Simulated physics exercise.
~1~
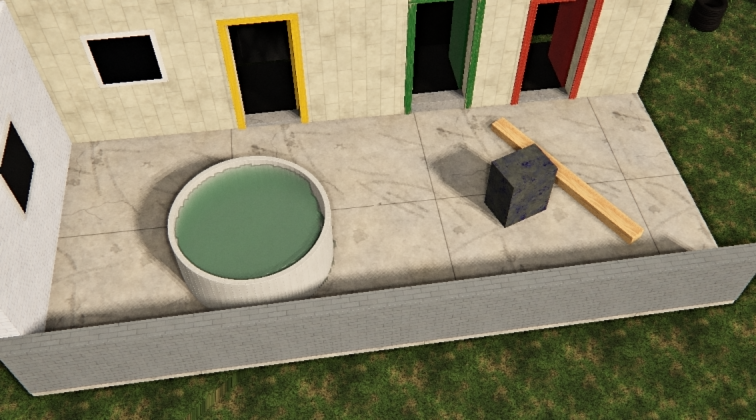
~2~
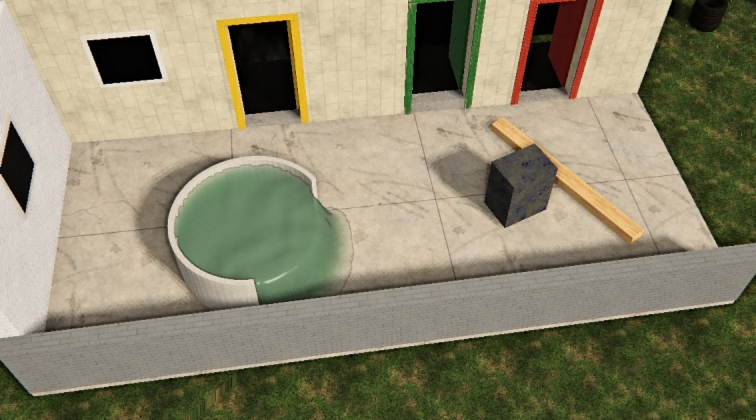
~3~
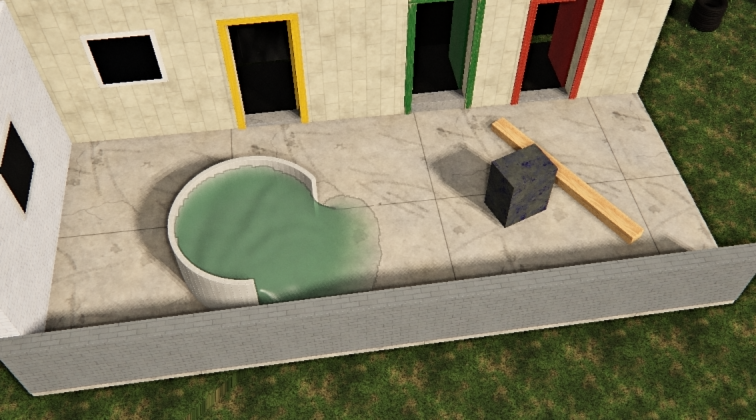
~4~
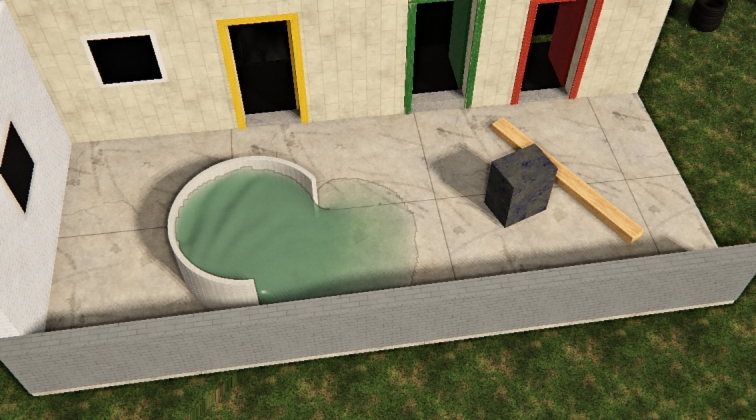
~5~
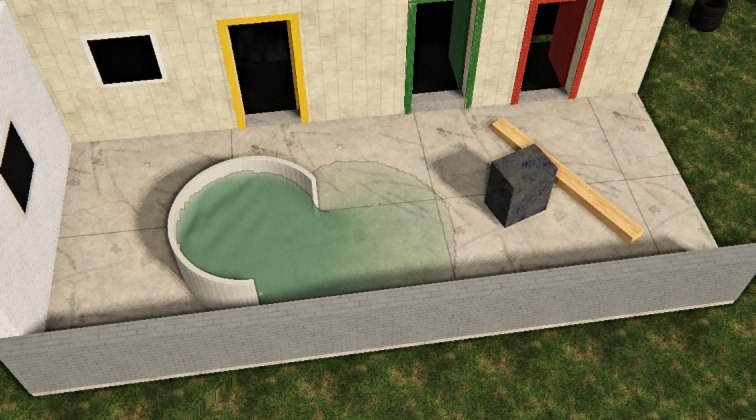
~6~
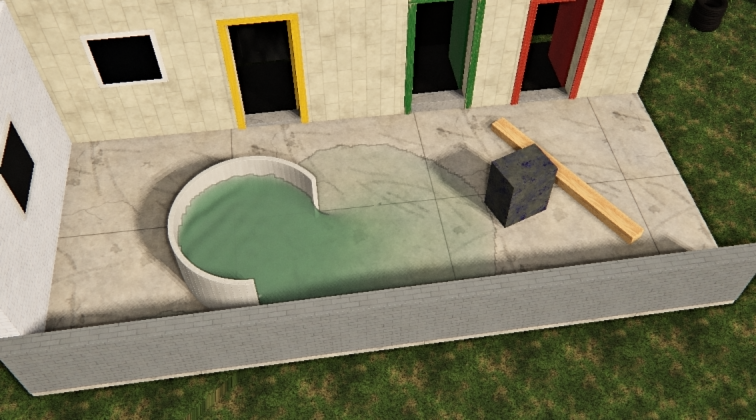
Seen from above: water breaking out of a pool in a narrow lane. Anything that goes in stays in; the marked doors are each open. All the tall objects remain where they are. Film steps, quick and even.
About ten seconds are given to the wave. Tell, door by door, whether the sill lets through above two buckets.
Door by door: The red door does not; the yellow door does not; the green door does not.
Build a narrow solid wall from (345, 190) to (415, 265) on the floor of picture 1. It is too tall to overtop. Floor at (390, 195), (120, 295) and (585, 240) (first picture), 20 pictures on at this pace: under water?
Taking them in order, I'd say parched, soaked and soaked.
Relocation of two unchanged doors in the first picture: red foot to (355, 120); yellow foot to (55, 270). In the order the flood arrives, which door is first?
The one in green.
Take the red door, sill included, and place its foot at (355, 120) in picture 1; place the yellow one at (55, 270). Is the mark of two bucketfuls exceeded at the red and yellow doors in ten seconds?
Lab note - red door stays within, yellow door stays within.
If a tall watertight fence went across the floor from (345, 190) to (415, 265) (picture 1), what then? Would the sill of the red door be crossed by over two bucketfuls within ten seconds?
Red lets less in.
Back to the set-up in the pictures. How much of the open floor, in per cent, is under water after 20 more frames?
Share estimate: About 65 per cent.
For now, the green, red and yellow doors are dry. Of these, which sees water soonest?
That would be the one in green.
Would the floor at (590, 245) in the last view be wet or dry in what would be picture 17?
Lab note - point status: Swamped.
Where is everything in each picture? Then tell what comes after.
The pool at (250, 220) is whole and still, in the first frame.
The front is at a hidden place, out from the gap at (321, 265), in the second frame.
The front is at a hidden place, out from the gap at (321, 266), in the third frame.
Water pours out at (322, 268) and has run to a hidden place, in the fourth frame.
The front is at a hidden place, out from the gap at (322, 269), in the fifth frame.
Water pours out at (322, 269) and has run to a hidden place, in the sixth frame.
A moment on, water covers 45 % of the floor; the red door not reached, the yellow door not reached, the green door wet at the sill, nothing in.
Next, water covers 55 % of the floor; the red door wet at the sill, nothing in, the yellow door not reached, the green door wet at the sill, nothing in.
Then, water covers 65 % of the floor; the red door wet at the sill, nothing in, the yellow door not reached, the green door wet at the sill, nothing in.
Later, water covers 85 % of the floor; the red door wet at the sill, nothing in, the yellow door wet at the sill, nothing in, the green door wet at the sill, nothing in.
In the end, water covers 70 % of the floor; the red door under two buckets in, the yellow door wet at the sill, nothing in, the green door wet at the sill, nothing in.
